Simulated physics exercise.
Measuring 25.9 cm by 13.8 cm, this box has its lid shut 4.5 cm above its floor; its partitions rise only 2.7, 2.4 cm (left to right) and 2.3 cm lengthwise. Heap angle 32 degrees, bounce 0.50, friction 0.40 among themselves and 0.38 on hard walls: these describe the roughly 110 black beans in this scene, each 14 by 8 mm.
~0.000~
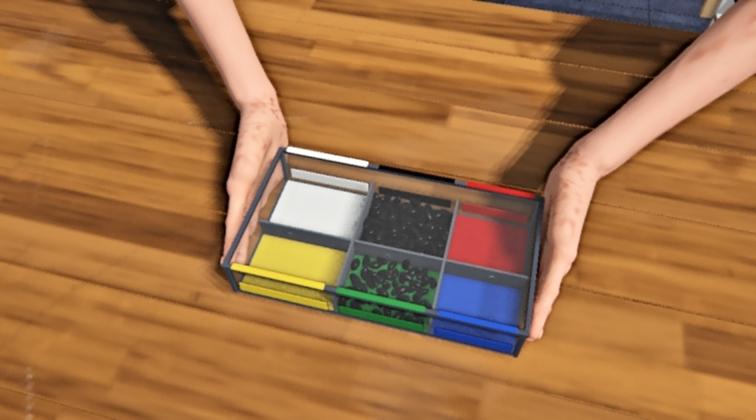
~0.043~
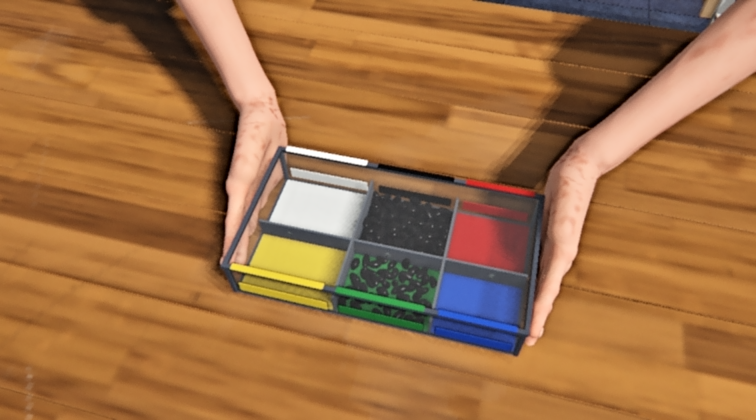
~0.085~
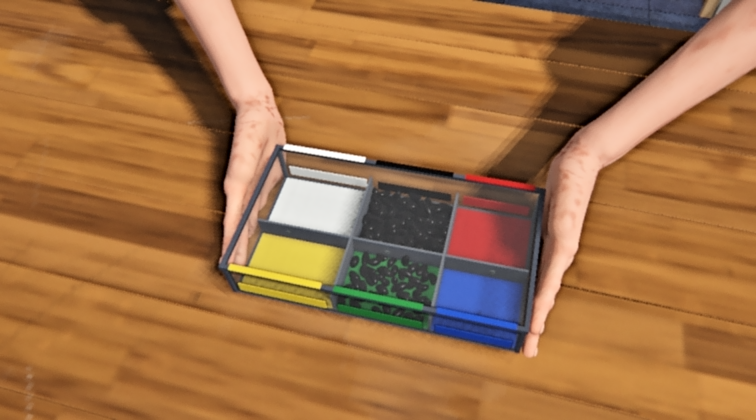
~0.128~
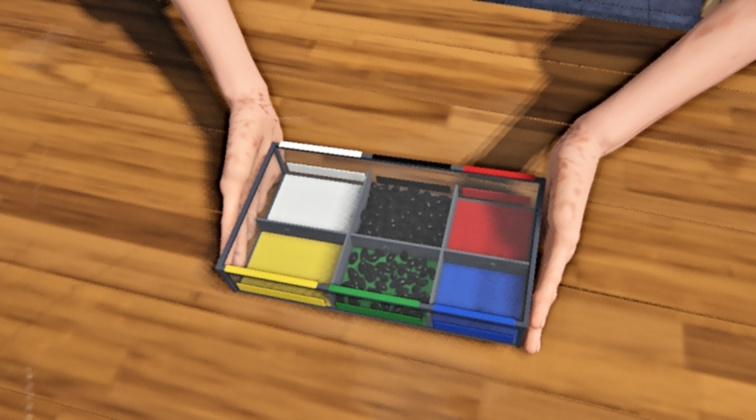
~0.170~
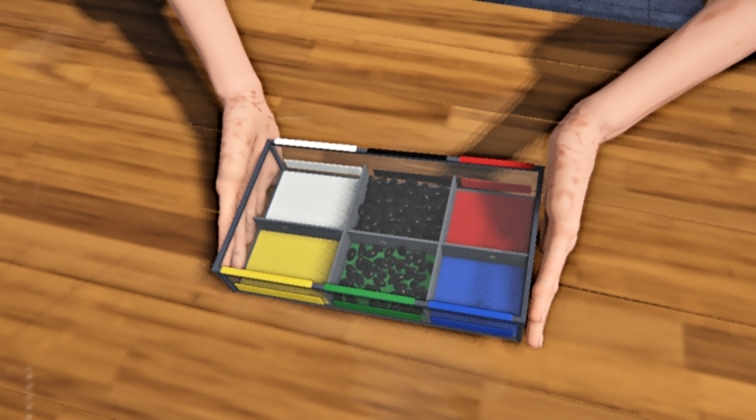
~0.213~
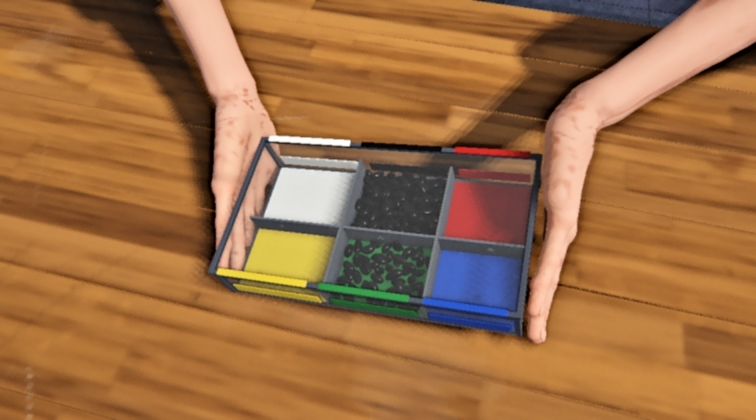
At first, two hands hold a clear-lidded box level above a wooden floor, its six compartments white, black and red behind yellow, green and blue, with black beans in the black and green ones. Then the hands gradually tilt it slightly, lowering its left front corner, while the beans show little visible shift.
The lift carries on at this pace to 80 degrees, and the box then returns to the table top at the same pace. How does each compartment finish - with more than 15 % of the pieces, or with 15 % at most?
Red: At most 15 %, blue: At most 15 %, green: More than 15 %, yellow: More than 15 %, white: At most 15 %, black: More than 15 %.
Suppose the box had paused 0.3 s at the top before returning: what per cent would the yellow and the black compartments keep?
Yellow 45, black 20.
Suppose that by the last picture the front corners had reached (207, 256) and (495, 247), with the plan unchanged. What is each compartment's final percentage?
Final shares: Red 0%, blue 0%, green 20%, yellow 20%, white 35%, black 25%.
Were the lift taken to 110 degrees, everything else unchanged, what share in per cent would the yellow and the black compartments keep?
The yellow compartment would get 80 per cent and the black one 0 per cent.
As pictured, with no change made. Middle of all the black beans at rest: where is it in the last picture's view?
Close to pixel (350, 285).
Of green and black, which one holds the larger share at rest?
More ends up in the green one.
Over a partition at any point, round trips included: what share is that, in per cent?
That share comes to about 40 per cent.
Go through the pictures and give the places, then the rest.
In the first frame, box tilt 0 degrees, front corners at (228, 265) and (524, 332); green 45 %, black 55 %.
In the second frame, box tilt 1 degrees, front corners at (227, 265) and (524, 331).
In the third frame, box tilt 3 degrees, front corners at (225, 265) and (524, 328).
In the fourth frame, box tilt 6 degrees, front corners at (222, 267) and (523, 323), lowest corner left front.
In the fifth frame, box tilt 10 degrees, front corners at (218, 268) and (520, 318), lowest corner left front.
In the sixth frame, box tilt 14 degrees, front corners at (215, 270) and (517, 313), lowest corner left front; green 45 %, black 55 %. The box's pace is about 95 degrees a second.
Then, at 1.00 s, tilt 80 degrees; green 50 %, yellow 5 %, black 45 %.
After 1.53 s, tilt 35 degrees; green 40 %, yellow 40 %, black 20 %.
After 2.12 s, tilt 0 degrees; green 40 %, yellow 40 %, black 20 %.
At rest (2.6 s), red 0 %, blue 0 %, green 40 %, yellow 40 %, white 0 %, black 20 %.
